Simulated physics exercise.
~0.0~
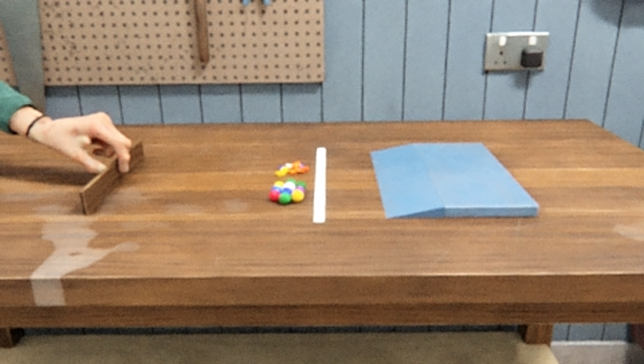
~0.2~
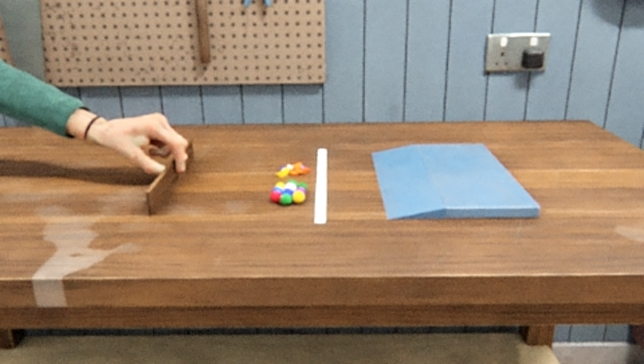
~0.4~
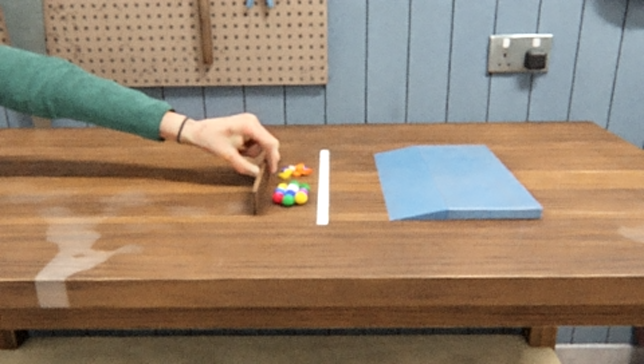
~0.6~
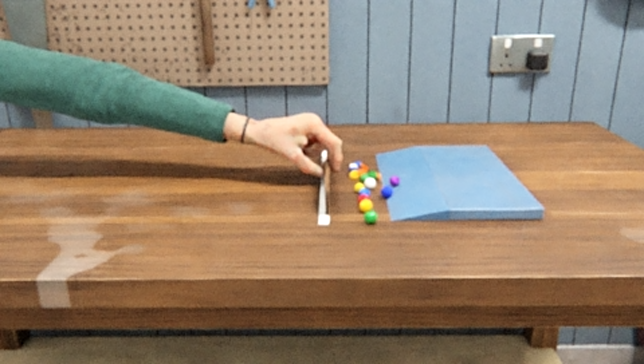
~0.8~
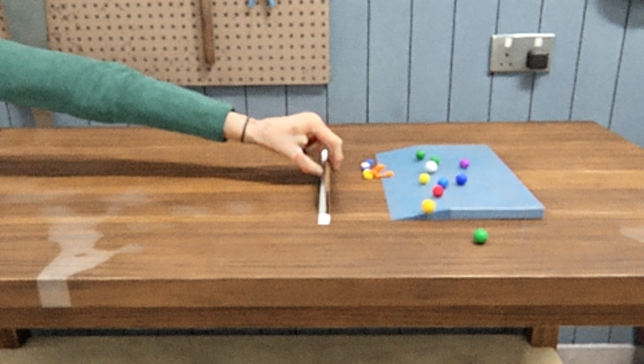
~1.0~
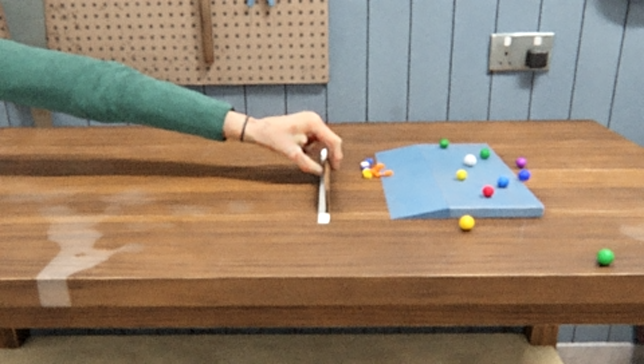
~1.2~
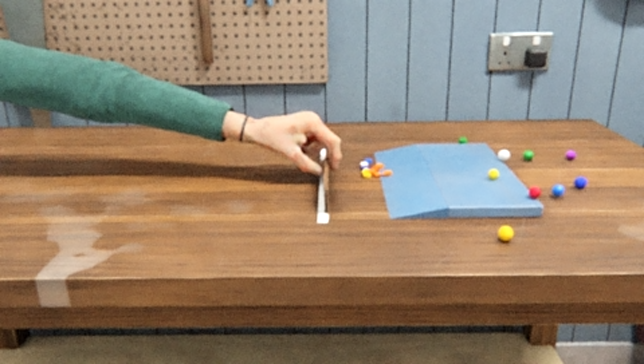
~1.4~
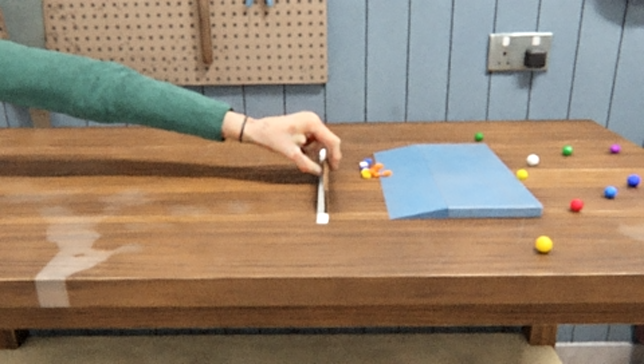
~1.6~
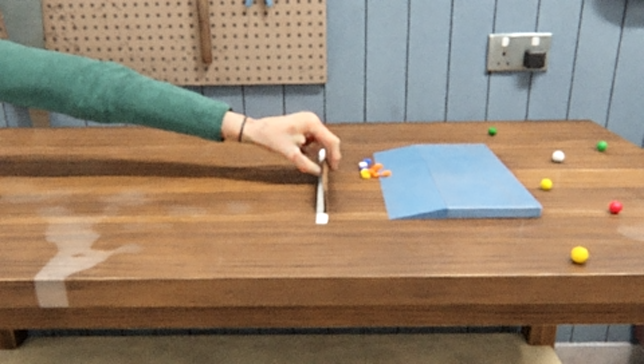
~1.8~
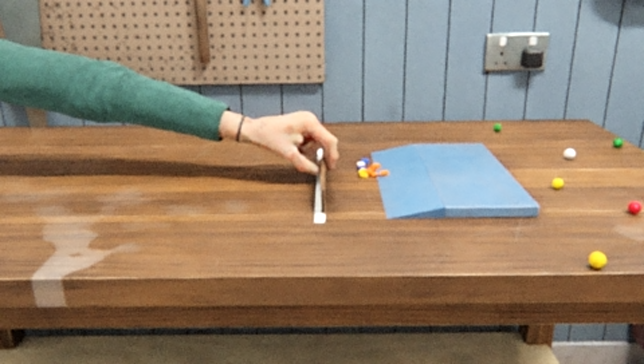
A hand slid a strip of wood right across a table into two small clusters of colourful pieces and stopped at the white tape; the nearer balls rolled over and past the blue ramp, while the farther bits stayed bunched at its foot.
